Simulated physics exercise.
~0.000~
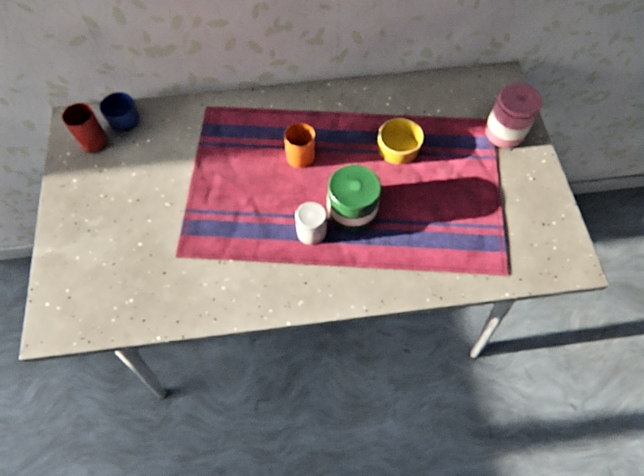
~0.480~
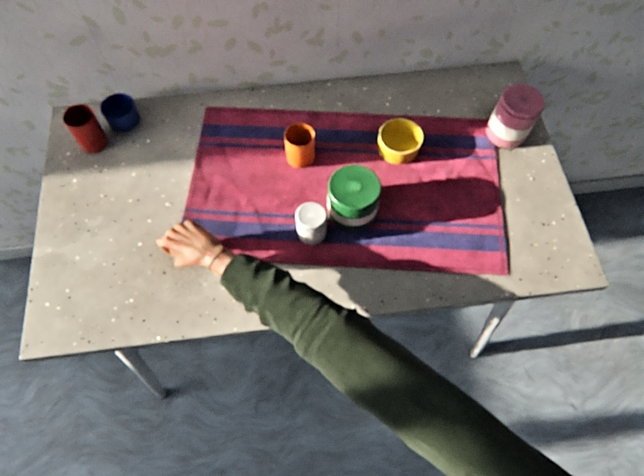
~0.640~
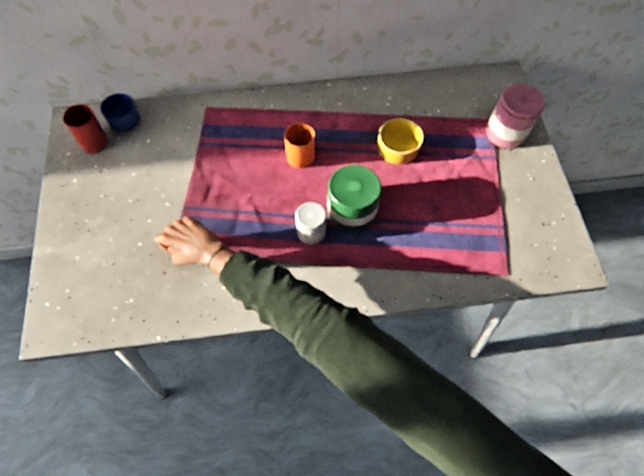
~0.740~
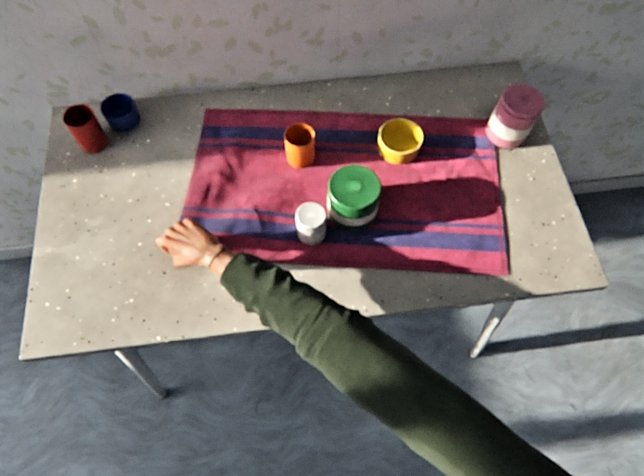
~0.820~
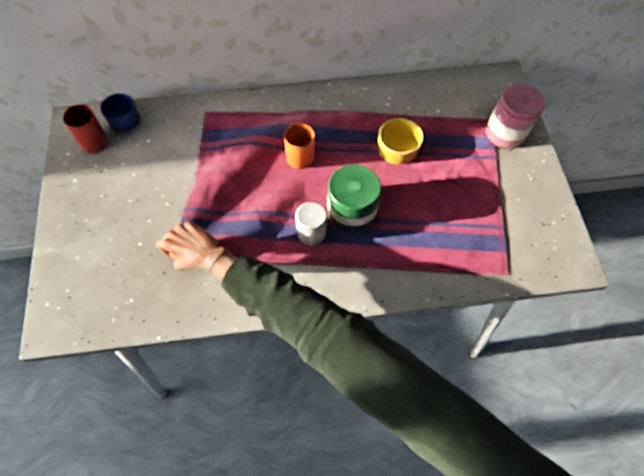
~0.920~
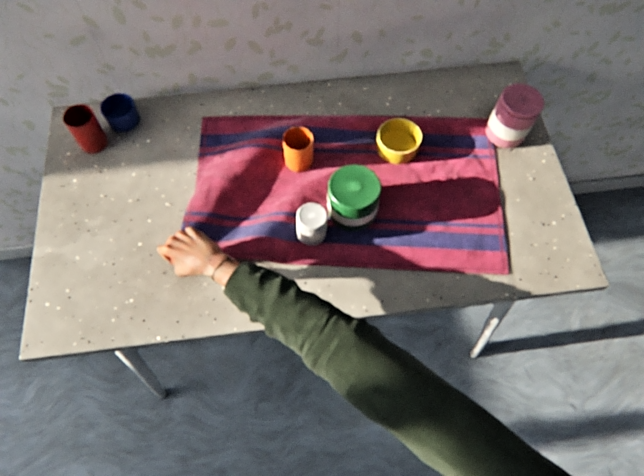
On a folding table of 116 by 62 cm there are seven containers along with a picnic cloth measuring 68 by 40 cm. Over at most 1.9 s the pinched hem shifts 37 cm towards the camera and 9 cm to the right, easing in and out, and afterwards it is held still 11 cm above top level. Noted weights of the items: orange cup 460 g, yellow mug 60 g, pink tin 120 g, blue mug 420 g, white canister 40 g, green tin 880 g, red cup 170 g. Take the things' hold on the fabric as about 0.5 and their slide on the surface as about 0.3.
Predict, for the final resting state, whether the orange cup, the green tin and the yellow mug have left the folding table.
Orange cup: Stayed; green tin: Stayed; yellow mug: Stayed.
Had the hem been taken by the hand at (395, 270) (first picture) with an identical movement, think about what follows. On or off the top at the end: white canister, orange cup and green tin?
Result: White canister leaves the top; orange cup leaves the top; green tin leaves the top.
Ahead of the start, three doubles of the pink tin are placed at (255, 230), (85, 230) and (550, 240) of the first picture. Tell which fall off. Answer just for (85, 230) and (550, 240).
Log, listed order - kept / kept.
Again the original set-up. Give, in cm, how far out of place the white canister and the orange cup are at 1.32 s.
For the white canister, 4 centimetres, and for the orange cup, 8 centimetres.
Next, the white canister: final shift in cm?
White canister: About 20 cm.
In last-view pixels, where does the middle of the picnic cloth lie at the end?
Its centre lands at about (290, 261).
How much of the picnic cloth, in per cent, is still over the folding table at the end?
Roughly 80% of it.
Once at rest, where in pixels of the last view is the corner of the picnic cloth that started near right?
(468, 218) or thereabouts.
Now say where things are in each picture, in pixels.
Orange cup (299, 135); green tin (355, 186); yellow mug (401, 135); picnic cloth corners (176, 257) (207, 107) (508, 275), in the first picture.
Picnic cloth corners (206, 107) (508, 275); grip (174, 254), in the second picture.
Picnic cloth corners (206, 107) (508, 275); grip (172, 251), in the third picture.
Picnic cloth corners (206, 109) (508, 275); grip (173, 253), in the fourth picture.
Picnic cloth corners (206, 112) (508, 275); grip (173, 256), in the fifth picture.
Orange cup (298, 138); green tin (355, 186); yellow mug (400, 135); picnic cloth corners (203, 117) (509, 274); grip (175, 261), in the sixth picture.
By 1.3 s, 100 % of the picnic cloth is still over the top; orange cup 8 cm off its start, yellow mug 5 cm off its start, green tin 2 cm off its start.
By 1.7 s, 95 % of the picnic cloth is still over the top; orange cup 20 cm off its start, yellow mug 14 cm off its start, green tin 7 cm off its start.
By 2.1 s, 85 % of the picnic cloth is still over the top; orange cup 33 cm off its start at (232, 265), yellow mug 23 cm off its start at (307, 172), green tin 14 cm off its start at (324, 244).
By 2.5 s, 80 % of the picnic cloth is still over the top; orange cup 38 cm off its start, yellow mug 27 cm off its start, green tin 19 cm off its start.
By 4.1 s, 80 % of the picnic cloth is still over the top; orange cup 38 cm off its start at (230, 293), yellow mug 27 cm off its start at (295, 187), green tin 19 cm off its start at (318, 264), white canister 20 cm off its start at (310, 311).
